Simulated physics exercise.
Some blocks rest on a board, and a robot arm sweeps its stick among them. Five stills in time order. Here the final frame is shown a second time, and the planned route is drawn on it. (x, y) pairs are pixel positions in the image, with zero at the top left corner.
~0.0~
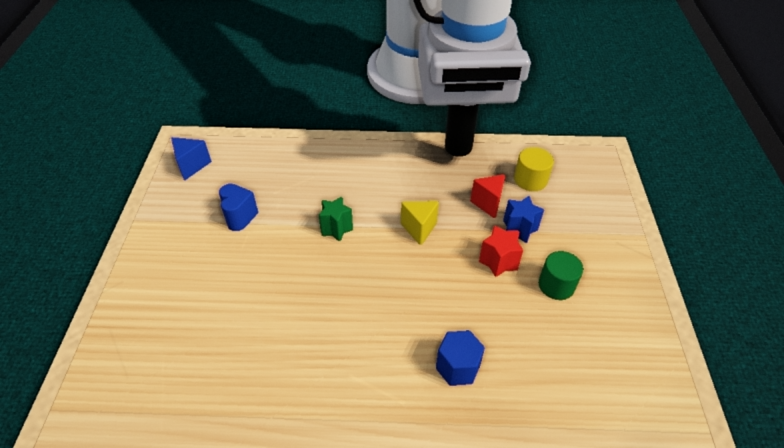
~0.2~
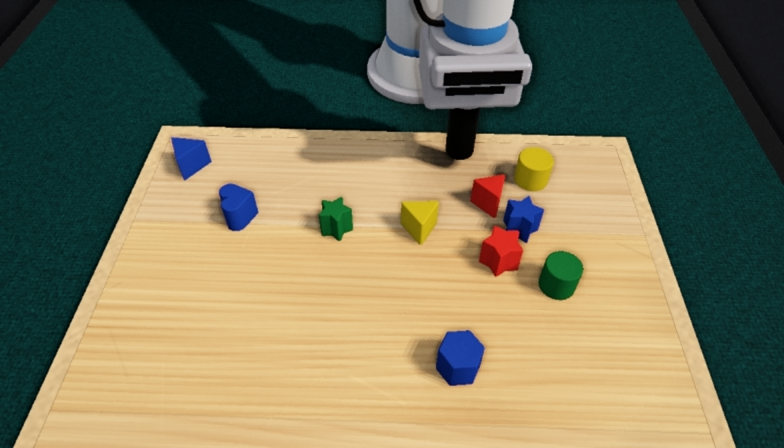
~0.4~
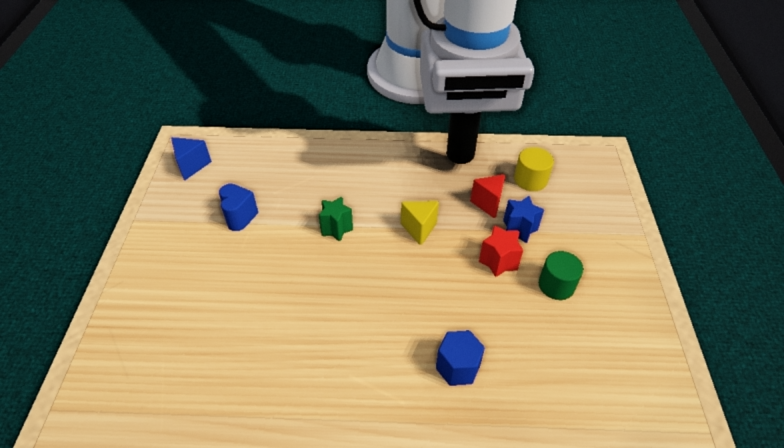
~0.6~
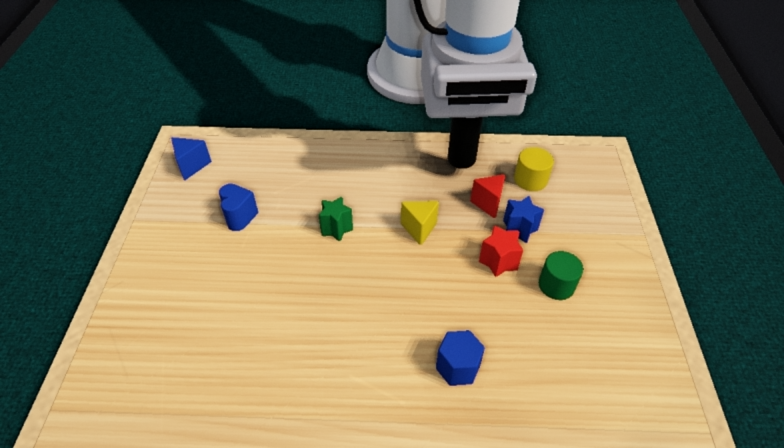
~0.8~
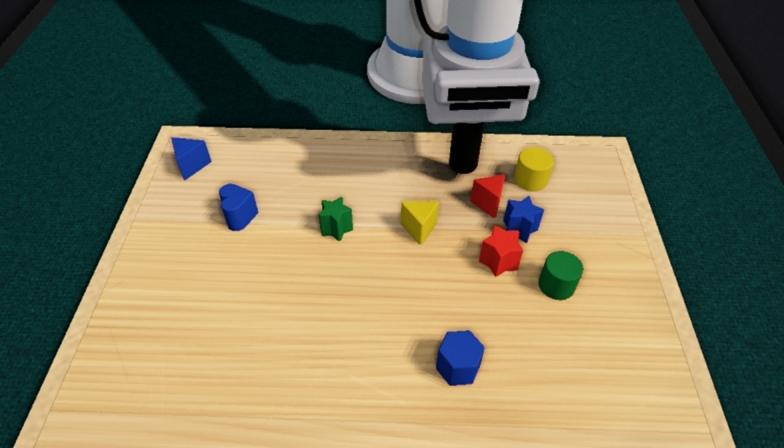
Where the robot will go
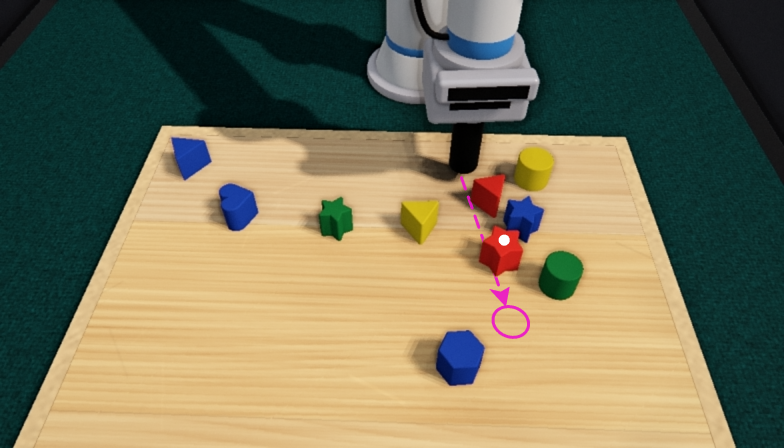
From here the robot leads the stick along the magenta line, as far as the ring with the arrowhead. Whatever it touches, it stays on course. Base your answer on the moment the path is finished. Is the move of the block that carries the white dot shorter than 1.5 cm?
It seems not.
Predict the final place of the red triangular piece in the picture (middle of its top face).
I expect it at (507, 197).
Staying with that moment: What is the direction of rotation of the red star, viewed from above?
From above, it looks like the red star goes counterclockwise.
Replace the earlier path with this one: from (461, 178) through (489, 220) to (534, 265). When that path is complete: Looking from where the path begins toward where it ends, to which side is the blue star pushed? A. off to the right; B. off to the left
B - off to the left.
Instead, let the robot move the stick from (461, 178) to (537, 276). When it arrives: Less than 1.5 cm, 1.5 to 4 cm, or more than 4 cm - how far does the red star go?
Offset: 1.5 to 4 cm.
Drawn move, in a line from (461, 178) to (511, 322); the dot is on the red star.
On the path given first. One third of the way, stick (478, 208); red triangular piece (507, 197), turned 80° anticlockwise; blue star (529, 212), turned 15° anticlockwise.
Two thirds of the way, stick (495, 256); red triangular piece (507, 197), turned 85° anticlockwise; red star (525, 272), turned 25° anticlockwise; blue star (530, 212), turned 15° anticlockwise.
At the end, stick (514, 311); red triangular piece (507, 197), turned 85° anticlockwise; red star (551, 300), turned 110° anticlockwise; blue star (530, 212), turned 15° anticlockwise; green cylinder still.
